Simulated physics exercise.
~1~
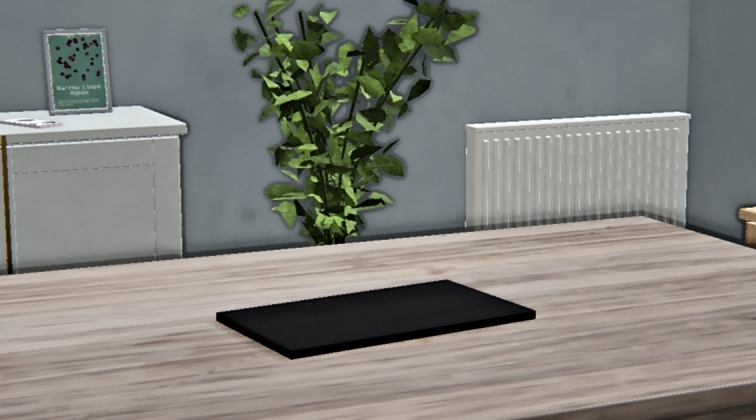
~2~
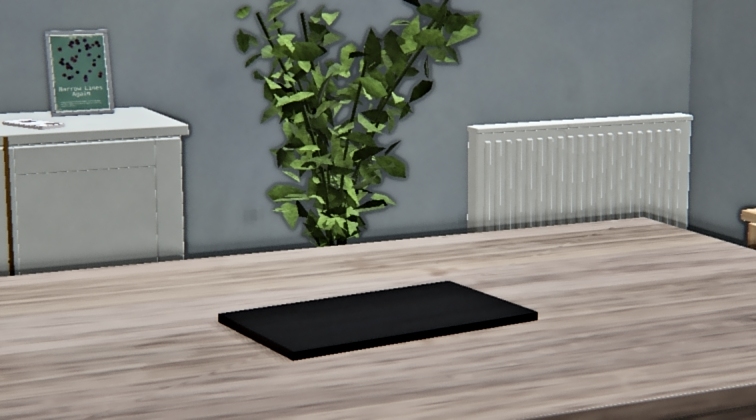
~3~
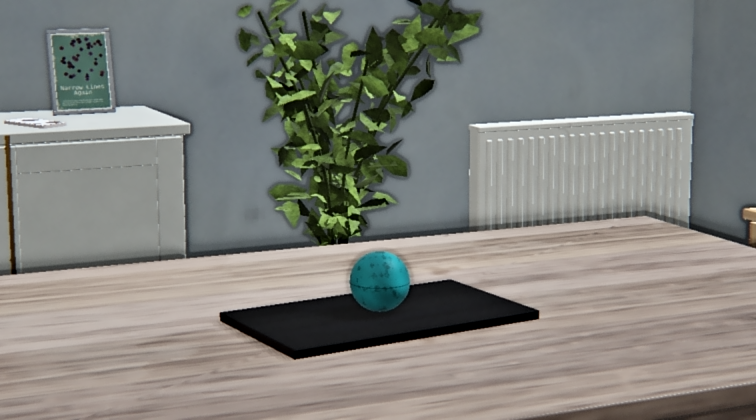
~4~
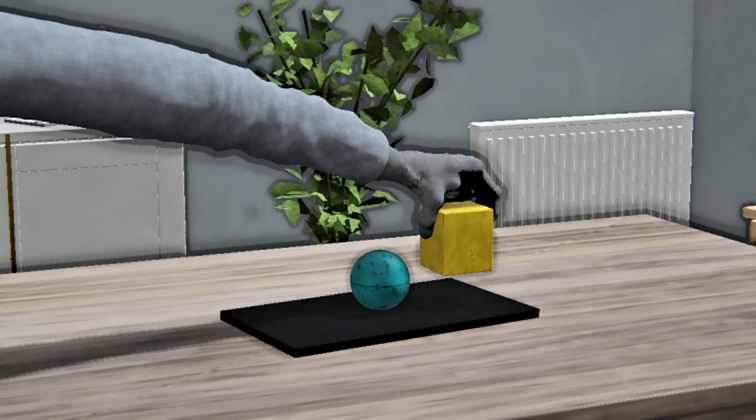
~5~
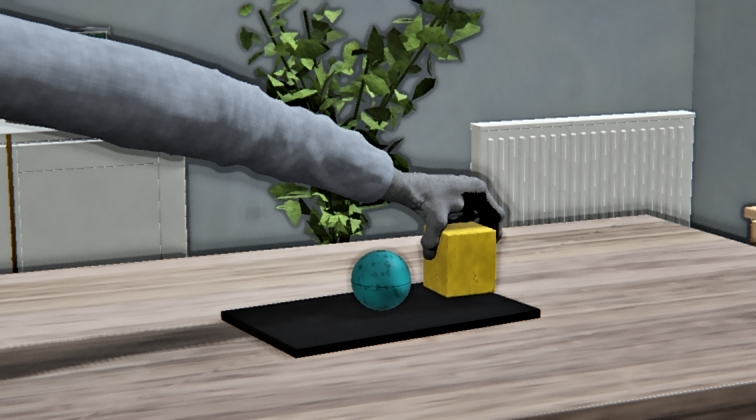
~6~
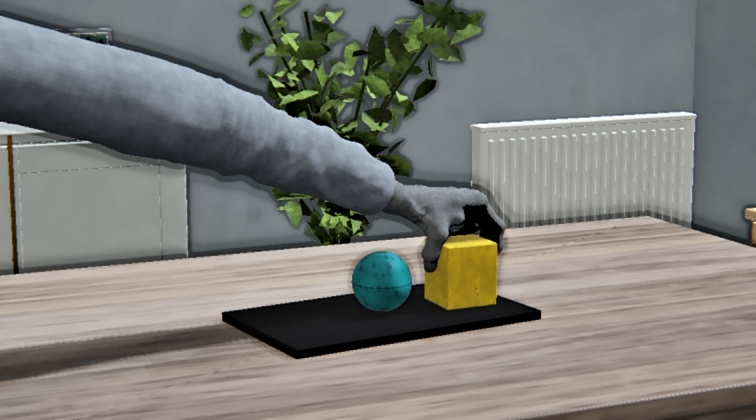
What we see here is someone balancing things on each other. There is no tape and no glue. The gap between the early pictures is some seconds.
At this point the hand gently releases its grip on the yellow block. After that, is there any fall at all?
No - it stands.
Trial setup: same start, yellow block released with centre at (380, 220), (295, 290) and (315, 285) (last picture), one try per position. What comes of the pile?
The pile collapses in the first case, remains standing in the second case and remains standing in the third case.
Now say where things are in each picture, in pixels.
In the first picture, the last thing is not in view yet.
In the second picture, the last thing is not in view yet.
In the third picture, the last thing is not in view yet; turquoise ball (380, 282).
In the fourth picture, still above its spot; yellow block (456, 238); turquoise ball (380, 280).
In the fifth picture, still above its spot; yellow block (460, 259); turquoise ball (381, 280).
In the sixth picture, set down, still held; yellow block (460, 271); turquoise ball (382, 281).
Then, 0.70 s after the last picture, nothing has stirred.
Then, 1.60 s after the last picture, yellow block resting near (460, 272).
At rest, all 3 in place. Seen from the same camera at the end, yellow block near (460, 272). The pile holds.
